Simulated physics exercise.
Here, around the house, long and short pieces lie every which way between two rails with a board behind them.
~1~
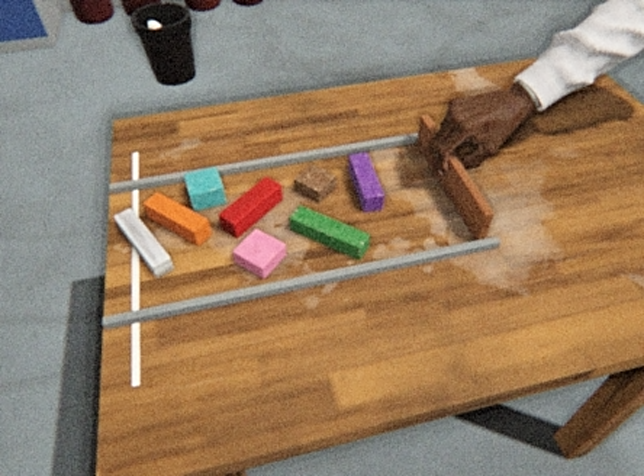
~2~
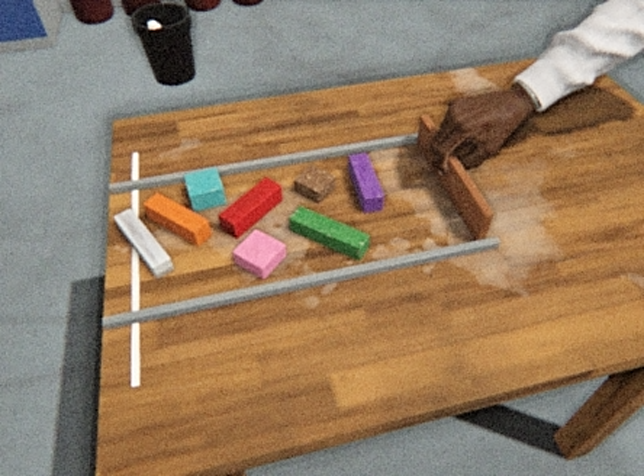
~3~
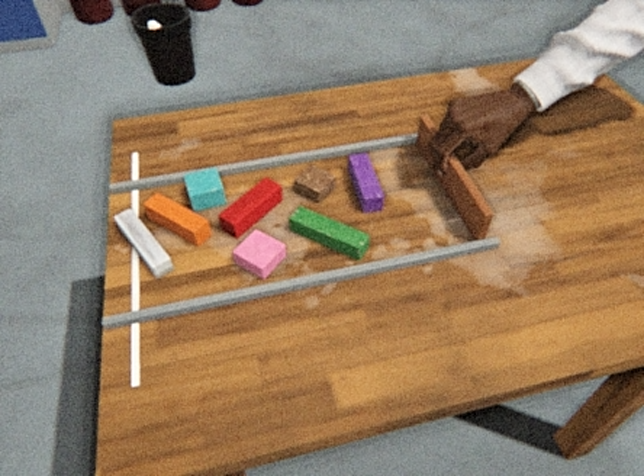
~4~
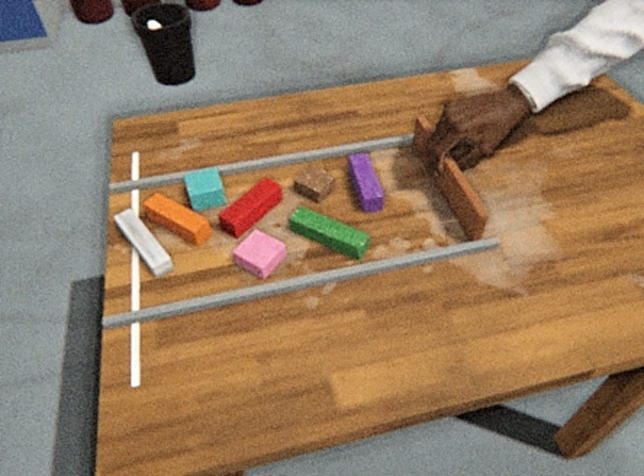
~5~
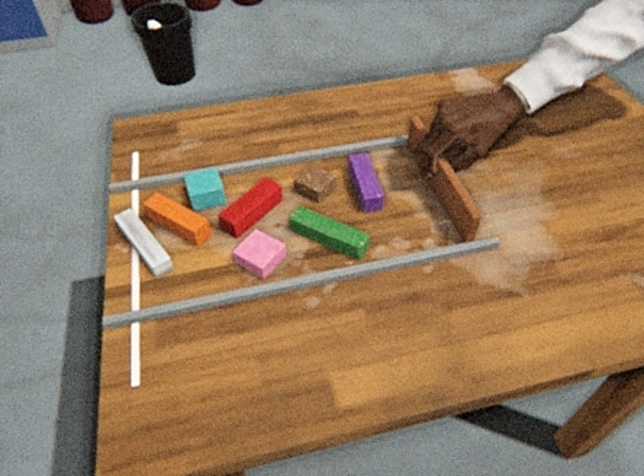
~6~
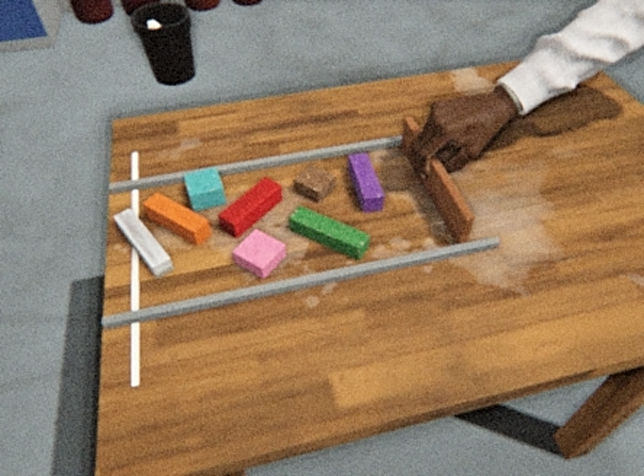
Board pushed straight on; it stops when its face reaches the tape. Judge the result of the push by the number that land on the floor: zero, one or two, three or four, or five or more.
The number that land on the floor is five or more.
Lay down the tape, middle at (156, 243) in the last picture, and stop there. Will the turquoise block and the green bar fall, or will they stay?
Outcome - turquoise block topples off, green bar is left in place.
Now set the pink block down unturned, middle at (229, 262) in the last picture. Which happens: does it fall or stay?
It topples off.
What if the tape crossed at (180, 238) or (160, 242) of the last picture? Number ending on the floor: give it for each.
Down on the floor: 3 and 4.
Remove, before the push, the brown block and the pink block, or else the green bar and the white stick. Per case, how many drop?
Try one: 4; try two: 4.
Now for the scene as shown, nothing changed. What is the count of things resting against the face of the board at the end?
It touches 2.
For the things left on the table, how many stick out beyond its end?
1 is the number.
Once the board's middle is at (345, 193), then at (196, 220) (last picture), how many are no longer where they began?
Answer - first 3, then 8.
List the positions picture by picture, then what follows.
The first frame shows white stick (144, 242); orange bar (177, 219); turquoise block (205, 189); board (451, 174); tape (136, 246).
The second frame shows orange bar (177, 219); red stick (252, 207).
The third frame shows turquoise block (205, 189); purple bar (365, 182).
The fourth frame shows white stick (143, 242); pink block (260, 254).
The fifth frame shows orange bar (177, 219); board (440, 176).
The sixth frame shows white stick (143, 242); orange bar (177, 219); turquoise block (205, 189); board (433, 177); tape (135, 246).
Soon after, none off yet; white stick at rest near (143, 242); orange bar at rest near (177, 219); turquoise block at rest near (205, 189).
After that, none off yet; white stick at rest near (143, 242); orange bar moving near (168, 222); turquoise block displaced about its own width near (179, 190).
And then, none off yet; white stick tilting well over near (86, 291); orange bar tilting a little near (94, 245); turquoise block displaced well along near (104, 202).
In the end, the number that fall off is five or more; gone, brown block, red stick, pink block, turquoise block, orange bar and white stick.
